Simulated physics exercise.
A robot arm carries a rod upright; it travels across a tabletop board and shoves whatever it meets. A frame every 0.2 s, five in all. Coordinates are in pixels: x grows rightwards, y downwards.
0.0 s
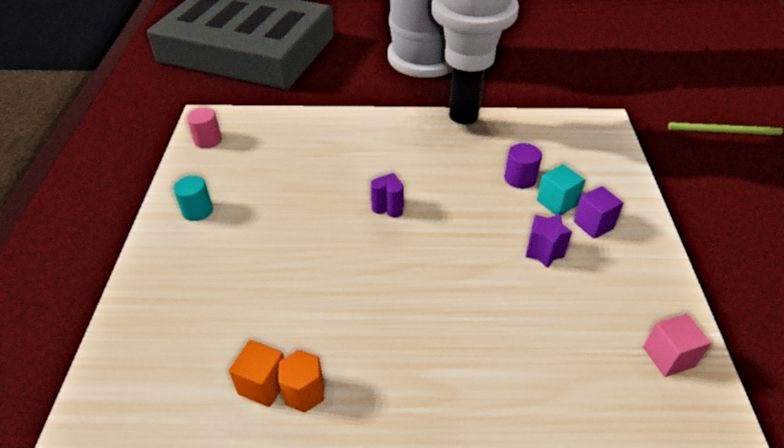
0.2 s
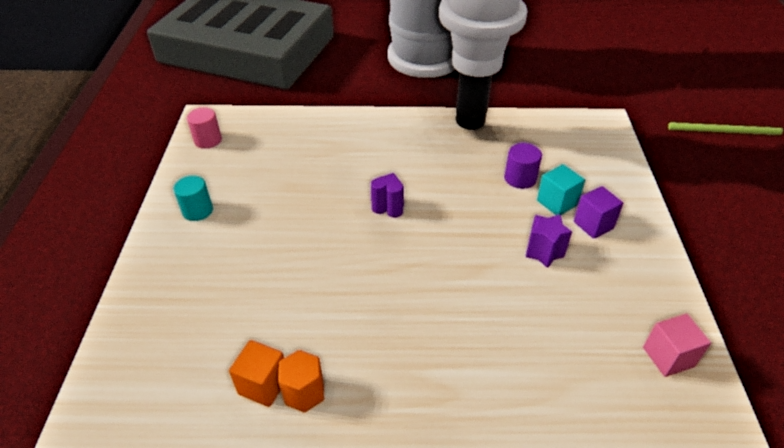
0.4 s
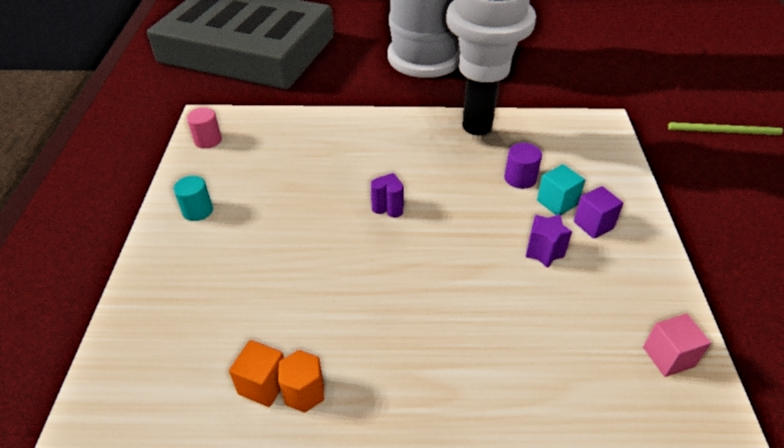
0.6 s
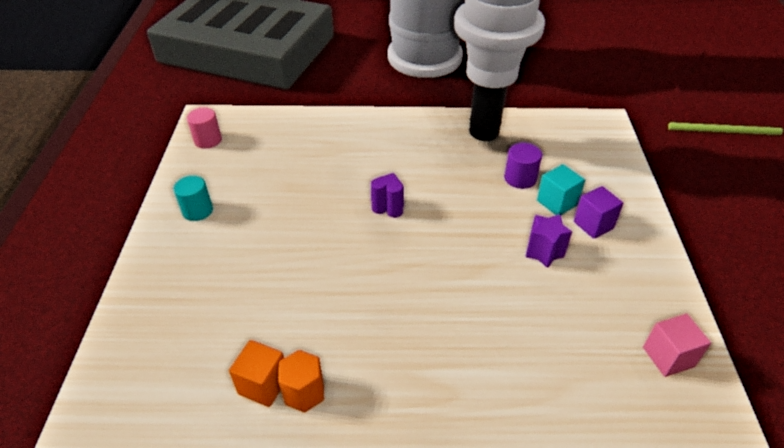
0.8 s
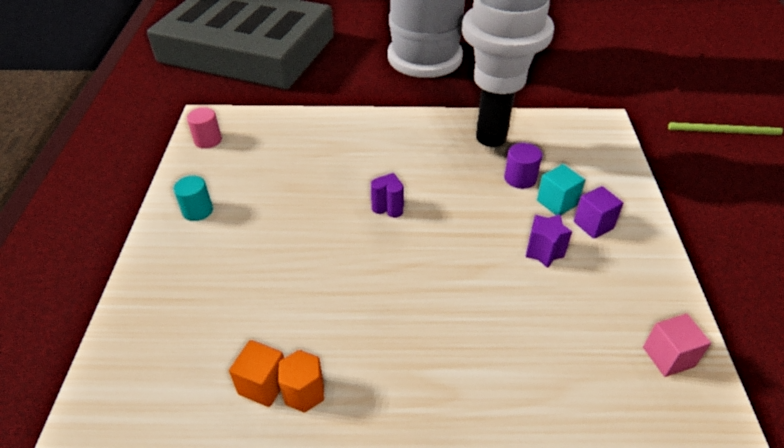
A robot arm moves its black rod slightly right and down near the purple cylinder.
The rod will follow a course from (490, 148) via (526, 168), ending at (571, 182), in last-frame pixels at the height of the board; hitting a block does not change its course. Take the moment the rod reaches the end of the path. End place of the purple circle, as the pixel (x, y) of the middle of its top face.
Most likely (543, 168).
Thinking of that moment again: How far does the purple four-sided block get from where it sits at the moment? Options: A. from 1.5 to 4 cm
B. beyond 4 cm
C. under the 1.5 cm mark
C (under the 1.5 cm mark)
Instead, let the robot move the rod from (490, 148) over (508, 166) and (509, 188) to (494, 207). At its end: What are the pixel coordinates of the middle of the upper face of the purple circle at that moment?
It is going to be at (539, 184).
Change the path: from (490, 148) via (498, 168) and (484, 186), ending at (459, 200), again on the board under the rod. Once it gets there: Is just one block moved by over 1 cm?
Yes, that is what happens.
On the path given first. One third of the way, rod (515, 153); purple circle (532, 158).
Two thirds of the way, rod (543, 163); purple circle (543, 168); turquoise four-sided block (572, 184), turned 15° anticlockwise.
At the end, rod (574, 172); purple circle (543, 168); turquoise four-sided block (572, 184), turned 15° anticlockwise; purple four-sided block not moved.
